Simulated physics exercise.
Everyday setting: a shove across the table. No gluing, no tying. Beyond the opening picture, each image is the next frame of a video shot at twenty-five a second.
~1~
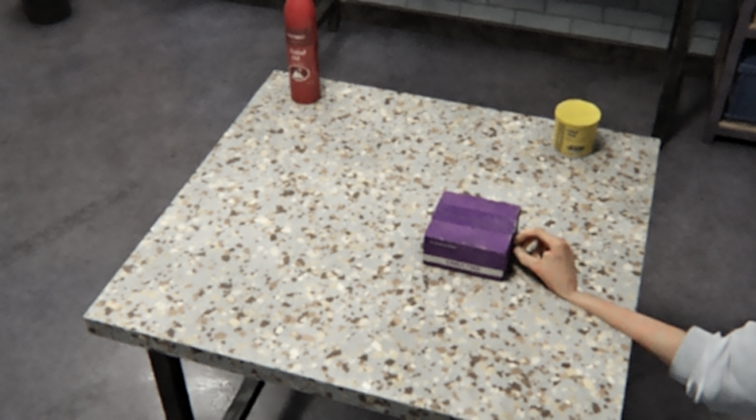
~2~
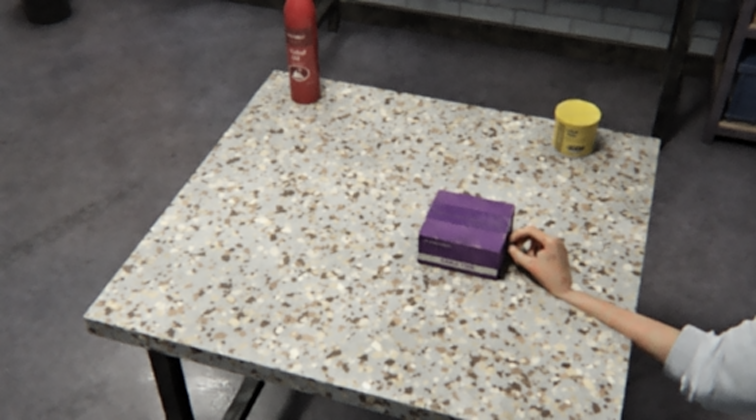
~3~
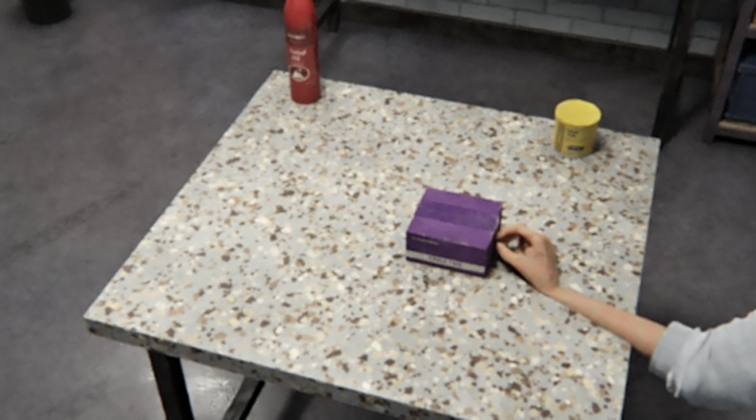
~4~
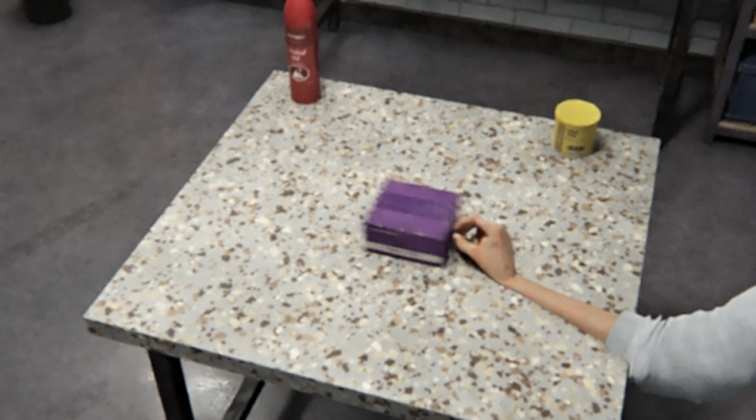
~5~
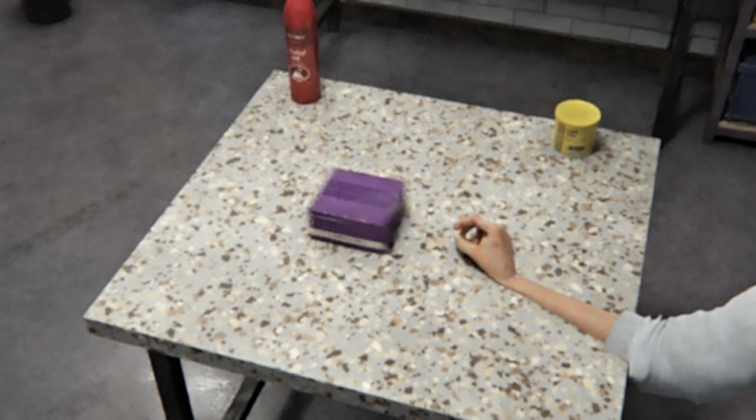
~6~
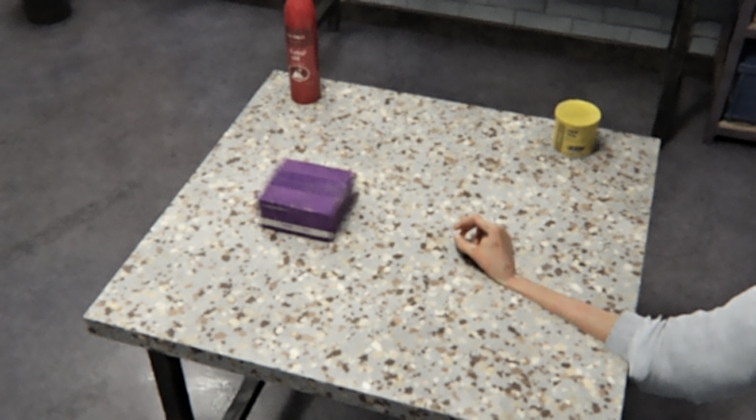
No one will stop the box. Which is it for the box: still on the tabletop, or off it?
I expect it to leave the table.
Then, 0.20 s later than the last frame, purple box now off the table.
Then, 0.40 s later than the last frame, things are still on the move.
Then, 0.60 s later than the last frame, as before.
When it is over, off the table, purple box.
